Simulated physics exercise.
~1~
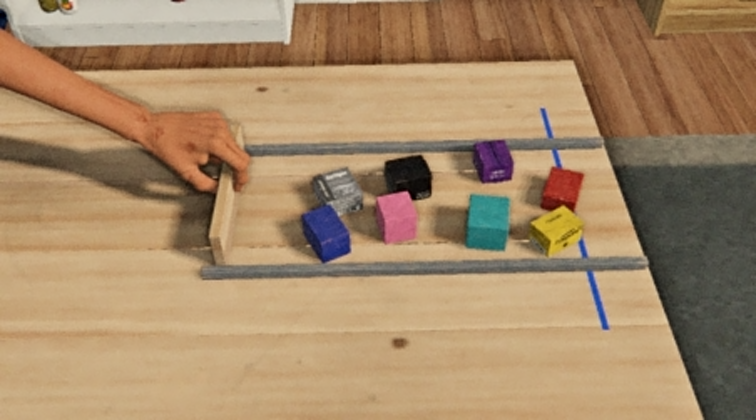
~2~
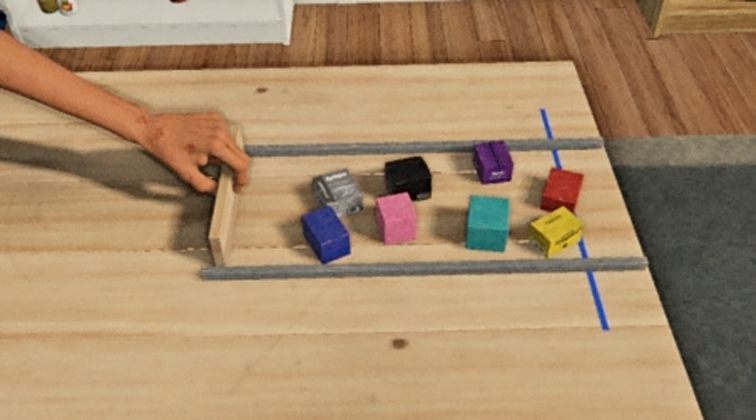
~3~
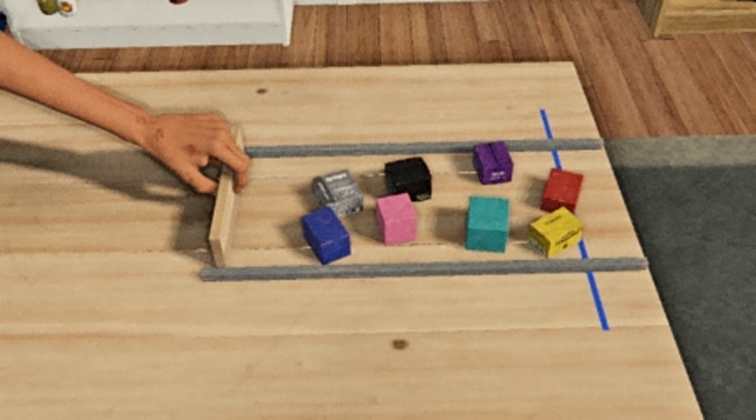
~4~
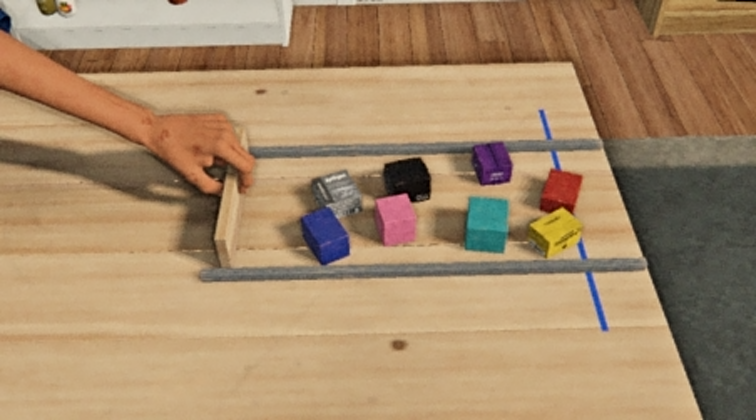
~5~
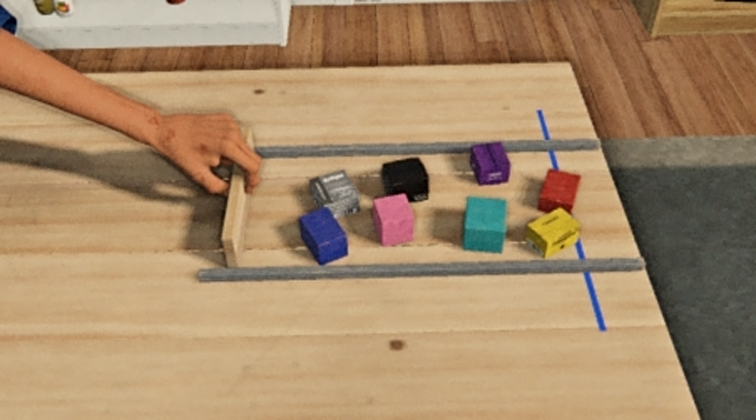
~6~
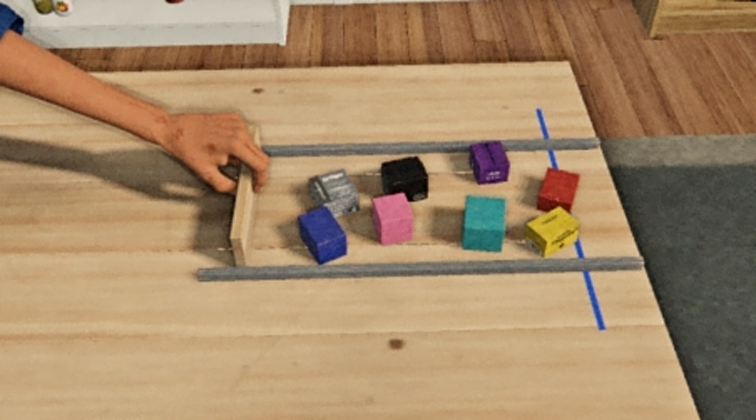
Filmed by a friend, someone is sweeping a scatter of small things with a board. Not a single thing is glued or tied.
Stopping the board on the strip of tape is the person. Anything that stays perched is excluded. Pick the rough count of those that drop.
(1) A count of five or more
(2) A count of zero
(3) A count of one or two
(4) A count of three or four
The answer is 4.
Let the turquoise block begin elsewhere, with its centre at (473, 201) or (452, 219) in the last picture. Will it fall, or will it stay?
In order: Slips off; slips off.
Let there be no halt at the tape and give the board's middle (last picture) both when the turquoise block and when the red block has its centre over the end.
Around (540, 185) first and around (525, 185) second.
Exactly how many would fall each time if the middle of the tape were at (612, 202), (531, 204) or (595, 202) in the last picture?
Per try: 8; 2; 5.
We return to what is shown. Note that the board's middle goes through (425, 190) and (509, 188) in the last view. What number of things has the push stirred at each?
Tally: 7; 8.
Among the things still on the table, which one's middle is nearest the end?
That's the pink block, it ends up nearest.
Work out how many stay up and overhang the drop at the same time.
It would come to 1.
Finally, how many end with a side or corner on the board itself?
Contact count: 3.
Soon after, none off yet; red block at rest near (558, 192); yellow box at rest near (552, 232); purple box at rest near (489, 163).
Then, none off yet; red block at rest near (558, 192); yellow box moved a little near (576, 233); purple box moved about its own width near (512, 158).
Further on, none off yet; red block moved about its own width near (614, 189); yellow box tipped well over near (661, 261); purple box moved about its own width near (531, 153).
At rest, the number that fall off is three or four; fallen, black box, turquoise block, yellow box and red block.
